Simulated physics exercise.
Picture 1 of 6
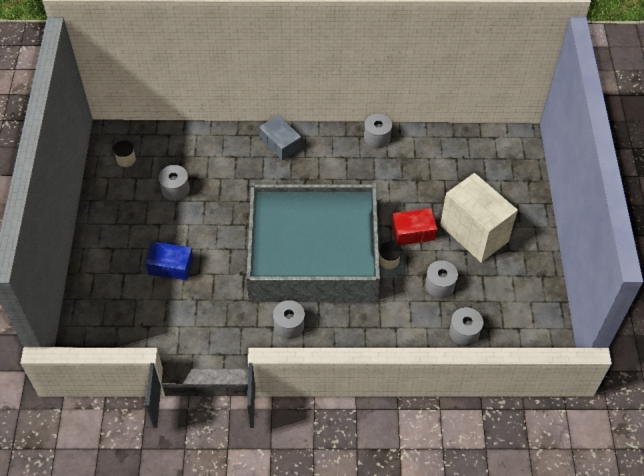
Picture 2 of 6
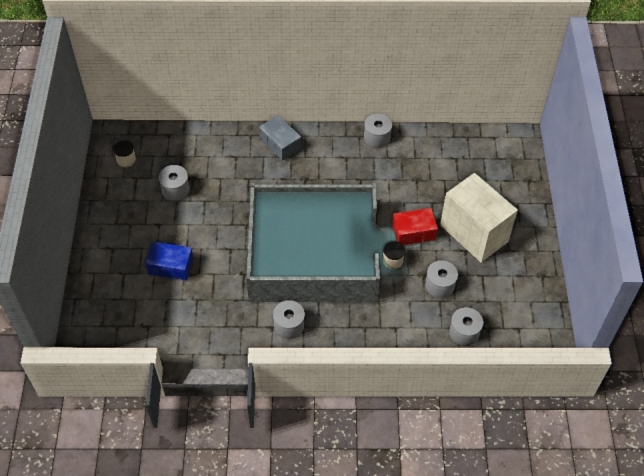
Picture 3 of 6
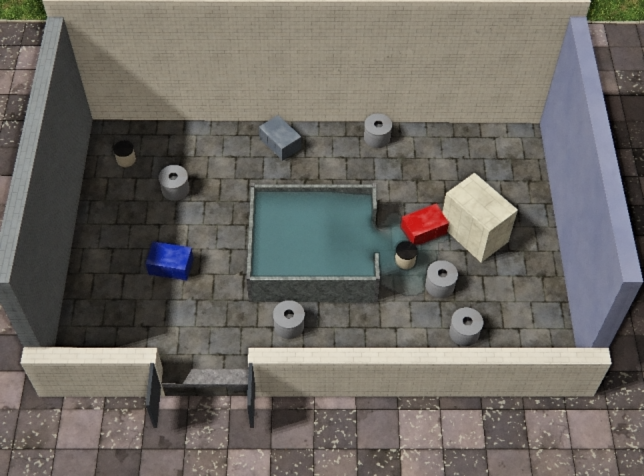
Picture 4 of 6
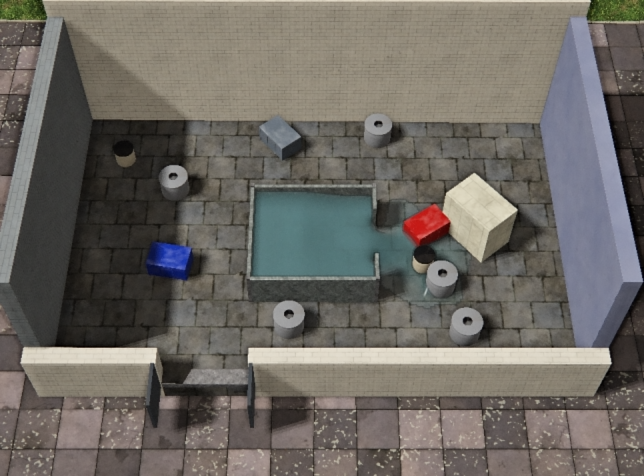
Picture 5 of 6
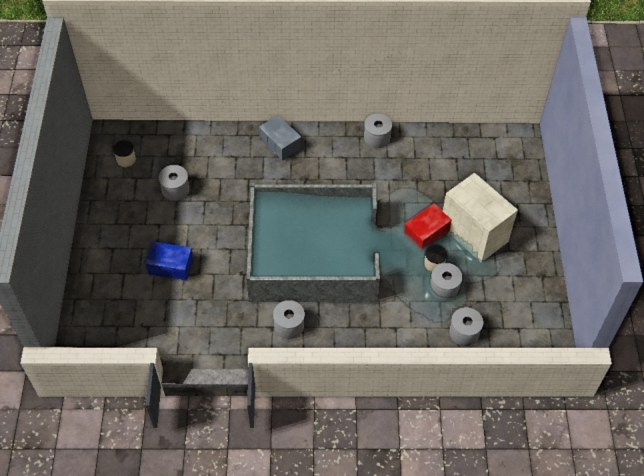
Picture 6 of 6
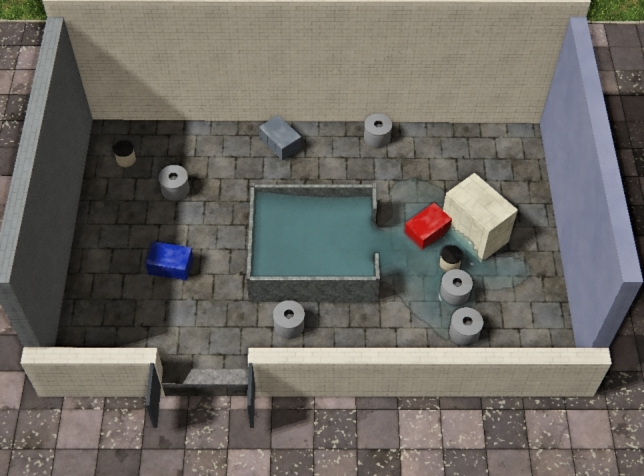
Water spreads from a gap in the tank's right wall, pushing a pail and red crate right.
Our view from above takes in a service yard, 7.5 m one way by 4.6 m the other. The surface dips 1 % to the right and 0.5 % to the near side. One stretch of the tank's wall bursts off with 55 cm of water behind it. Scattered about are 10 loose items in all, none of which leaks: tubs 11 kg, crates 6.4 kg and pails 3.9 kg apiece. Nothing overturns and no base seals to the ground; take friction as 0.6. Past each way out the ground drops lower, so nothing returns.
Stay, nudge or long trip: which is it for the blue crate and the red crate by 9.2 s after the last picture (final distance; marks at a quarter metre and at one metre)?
By the end, the blue crate remains about where it was, while the red crate winds up a long way off.
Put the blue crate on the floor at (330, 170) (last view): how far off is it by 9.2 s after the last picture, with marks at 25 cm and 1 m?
Observed: Object goes well off.
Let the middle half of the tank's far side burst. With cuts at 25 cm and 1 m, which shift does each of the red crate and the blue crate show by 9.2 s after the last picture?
Note: Red crate unmoved, blue crate swept well away.
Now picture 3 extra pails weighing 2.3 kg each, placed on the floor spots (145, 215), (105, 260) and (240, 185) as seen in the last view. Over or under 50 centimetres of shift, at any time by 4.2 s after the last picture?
Taking them in order: Not far enough, not far enough and not far enough.
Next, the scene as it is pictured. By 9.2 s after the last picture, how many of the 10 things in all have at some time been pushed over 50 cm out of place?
All told, that gives 6.
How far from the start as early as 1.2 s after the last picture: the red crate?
Shift: About 80 cm.
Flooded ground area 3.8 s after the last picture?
Close to 18 m2, I'd say.
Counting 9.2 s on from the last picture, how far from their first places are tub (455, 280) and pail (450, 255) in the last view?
200 cm and 200 cm, respectively.
Then, 1.2 s after the last picture the blue crate is near (169, 255), 0.0 m from its start, aground; the red crate is near (413, 181), 0.8 m from its start, aground; 0 of 10 are out; 2 afloat.
Then, 3.8 s after the last picture the blue crate is near (169, 255), 0.0 m from its start, aground; the red crate is near (395, 141), 1.6 m from its start, aground; 0 of 10 are out; 2 afloat.
Then, 6.2 s after the last picture the blue crate is near (169, 255), 0.0 m from its start, aground; the red crate is near (347, 175), 1.3 m from its start, afloat; 0 of 10 are out; 3 afloat.
Then, 9.2 s after the last picture the blue crate is near (169, 255), 0.0 m from its start, aground; the red crate is near (239, 163), 2.9 m from its start, afloat; 0 of 10 are out; 4 afloat.
